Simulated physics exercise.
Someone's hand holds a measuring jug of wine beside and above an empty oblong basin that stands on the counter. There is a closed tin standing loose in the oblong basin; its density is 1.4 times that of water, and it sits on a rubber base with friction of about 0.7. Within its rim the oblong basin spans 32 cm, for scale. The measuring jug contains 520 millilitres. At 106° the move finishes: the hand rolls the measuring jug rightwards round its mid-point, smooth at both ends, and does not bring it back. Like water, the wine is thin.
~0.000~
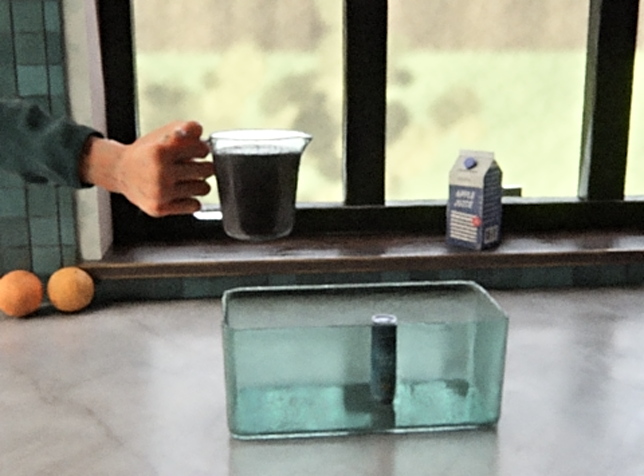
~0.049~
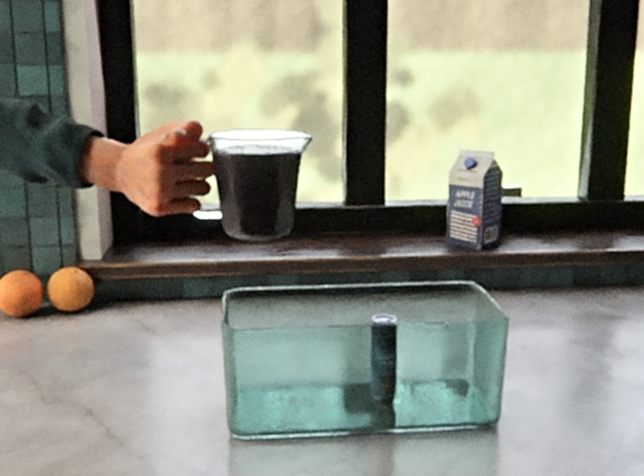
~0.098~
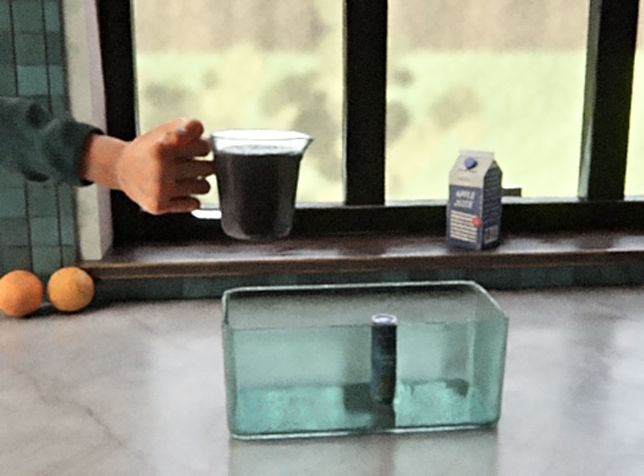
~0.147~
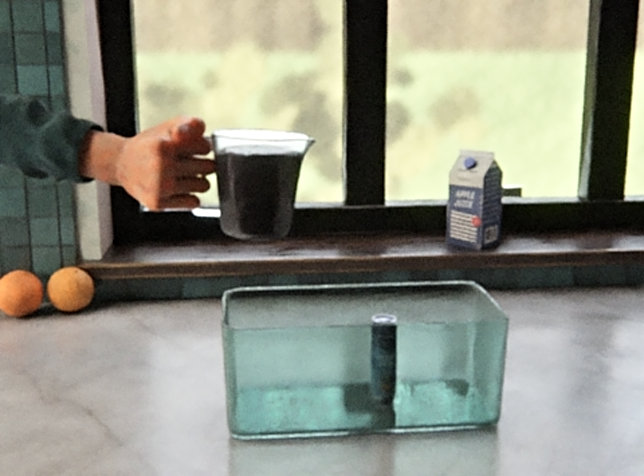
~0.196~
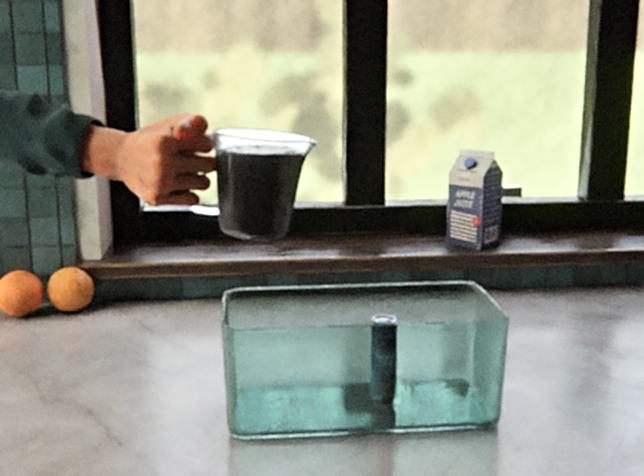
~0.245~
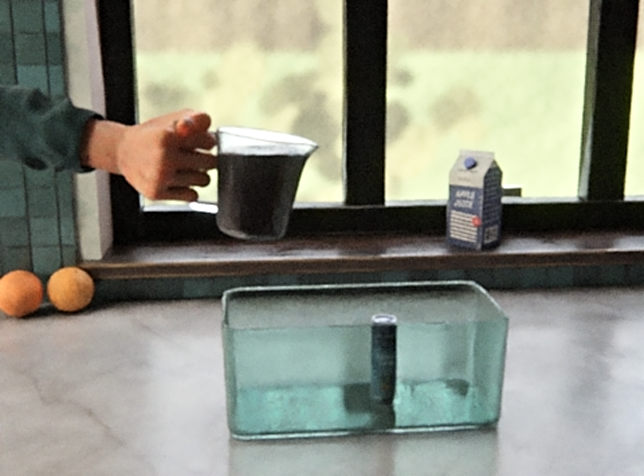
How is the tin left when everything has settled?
The tin is lying toppled.
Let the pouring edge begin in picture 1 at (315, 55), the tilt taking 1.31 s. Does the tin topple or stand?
After that, the tin stays vertical.
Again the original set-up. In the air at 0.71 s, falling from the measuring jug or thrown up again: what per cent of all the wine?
My guess is roughly 18 %.
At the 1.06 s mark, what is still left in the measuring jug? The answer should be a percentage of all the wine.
22 %.
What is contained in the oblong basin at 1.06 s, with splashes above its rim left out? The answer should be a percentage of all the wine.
That comes to about 60 percent.
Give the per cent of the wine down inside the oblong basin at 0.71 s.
About 5 per cent.
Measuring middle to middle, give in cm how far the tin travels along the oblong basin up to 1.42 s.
Its middle sits about 3 cm from the start.
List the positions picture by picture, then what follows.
It leans 0°; its right rim is at (313, 136); the wine meets the walls at (214, 150) and (301, 149); the oblong basin's rim runs from (224, 310) to (492, 301); the tin's top is at (384, 323), in the first picture.
It leans 0°; its right rim is at (314, 136); the wine meets the walls at (214, 150) and (301, 149), in the second picture.
It leans 1°; its right rim is at (314, 137); the wine meets the walls at (215, 150) and (301, 149), in the third picture.
It leans 3°; its right rim is at (316, 139); the wine meets the walls at (216, 149) and (303, 150), in the fourth picture.
It leans 6°; its right rim is at (318, 141); the wine meets the walls at (217, 150) and (304, 150), in the fifth picture.
It leans 9°; its right rim is at (320, 145); the wine meets the walls at (219, 151) and (306, 150), in the sixth picture.
Then, 0.71 s in, the tilt is 60° and 78 per cent is still to pour; the tin stands where it began.
Then, 1.06 s in, the tilt is 97° and 21 per cent is still to pour; the tin stands where it began.
Then, 1.42 s in, the tilt is 106° and 0 per cent is still to pour; the tin leans 30°.
Then, 1.81 s in, the tilt is 106° and 0 per cent is still to pour; the tin lies on its side.
Finally, the tin lies on its side.
